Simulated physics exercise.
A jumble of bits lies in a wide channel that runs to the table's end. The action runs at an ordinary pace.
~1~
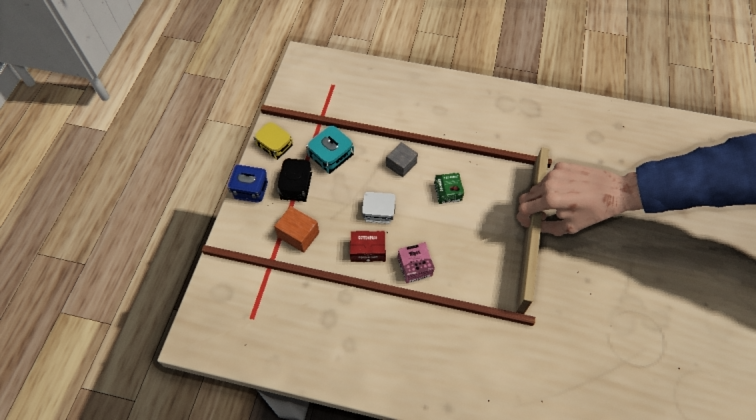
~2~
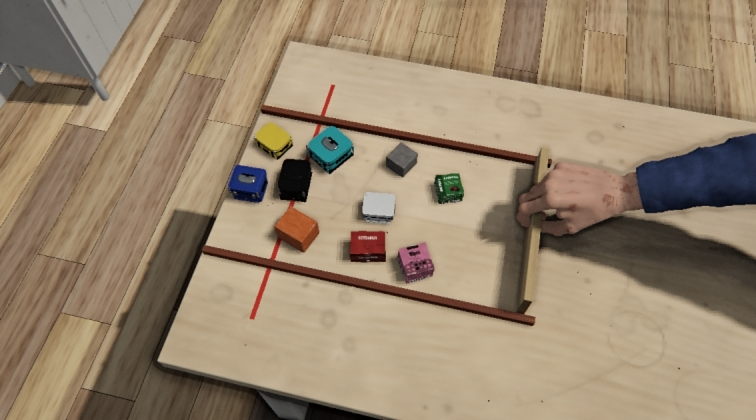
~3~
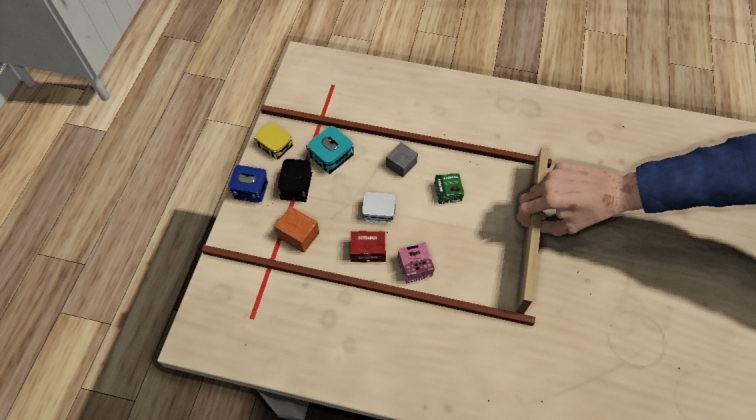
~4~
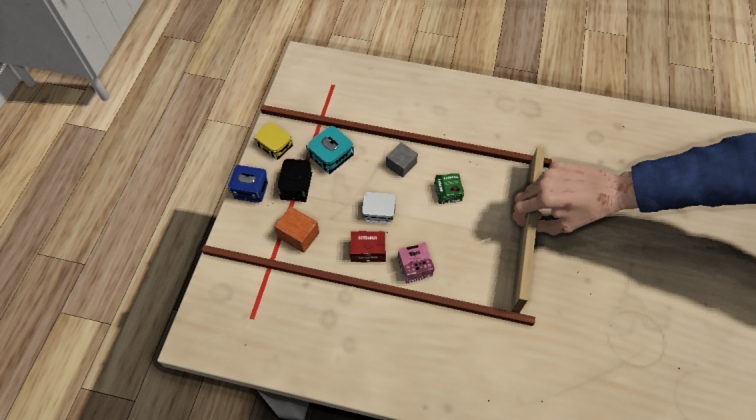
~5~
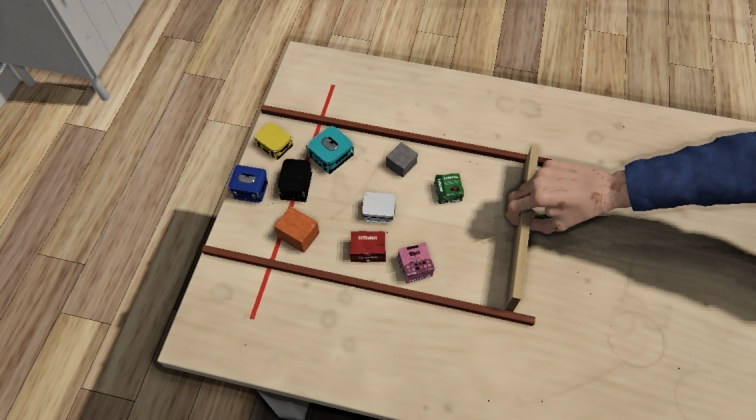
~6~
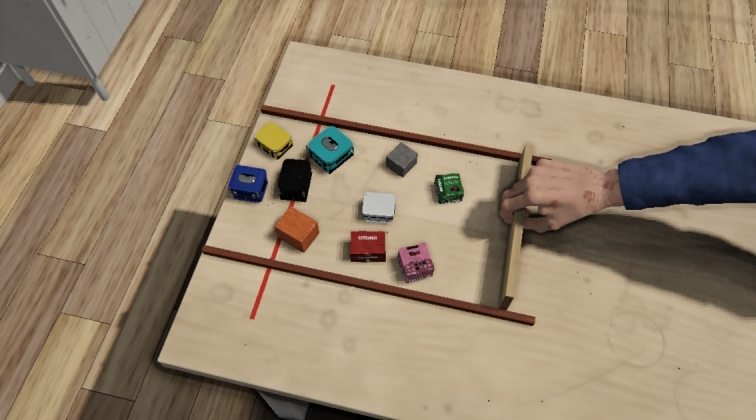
On a wooden table, a hand slides a board slightly left toward scattered colourful cases.
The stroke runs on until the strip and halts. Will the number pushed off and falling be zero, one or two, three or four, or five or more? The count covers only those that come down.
I expect three or four pieces to come off the table.
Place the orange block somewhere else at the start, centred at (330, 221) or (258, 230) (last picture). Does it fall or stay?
In turn it holds its place, then goes down.
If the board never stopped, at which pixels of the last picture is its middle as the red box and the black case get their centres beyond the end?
For the red box, about (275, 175); for the black case, about (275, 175).
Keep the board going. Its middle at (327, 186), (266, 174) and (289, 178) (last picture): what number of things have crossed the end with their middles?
Taking the places in turn, the counts are 0, 6 and 3.
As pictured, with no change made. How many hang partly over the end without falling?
Expected count: 0.
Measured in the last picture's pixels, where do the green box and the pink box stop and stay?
Okay, so first (294, 157), and next (268, 225).
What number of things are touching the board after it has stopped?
So the total is 4.
Soon after, none off yet; blue case at rest near (249, 184); yellow case at rest near (274, 141); black case at rest near (295, 180).
At rest, the number that fall off is three or four; fallen, orange block, yellow case and blue case.
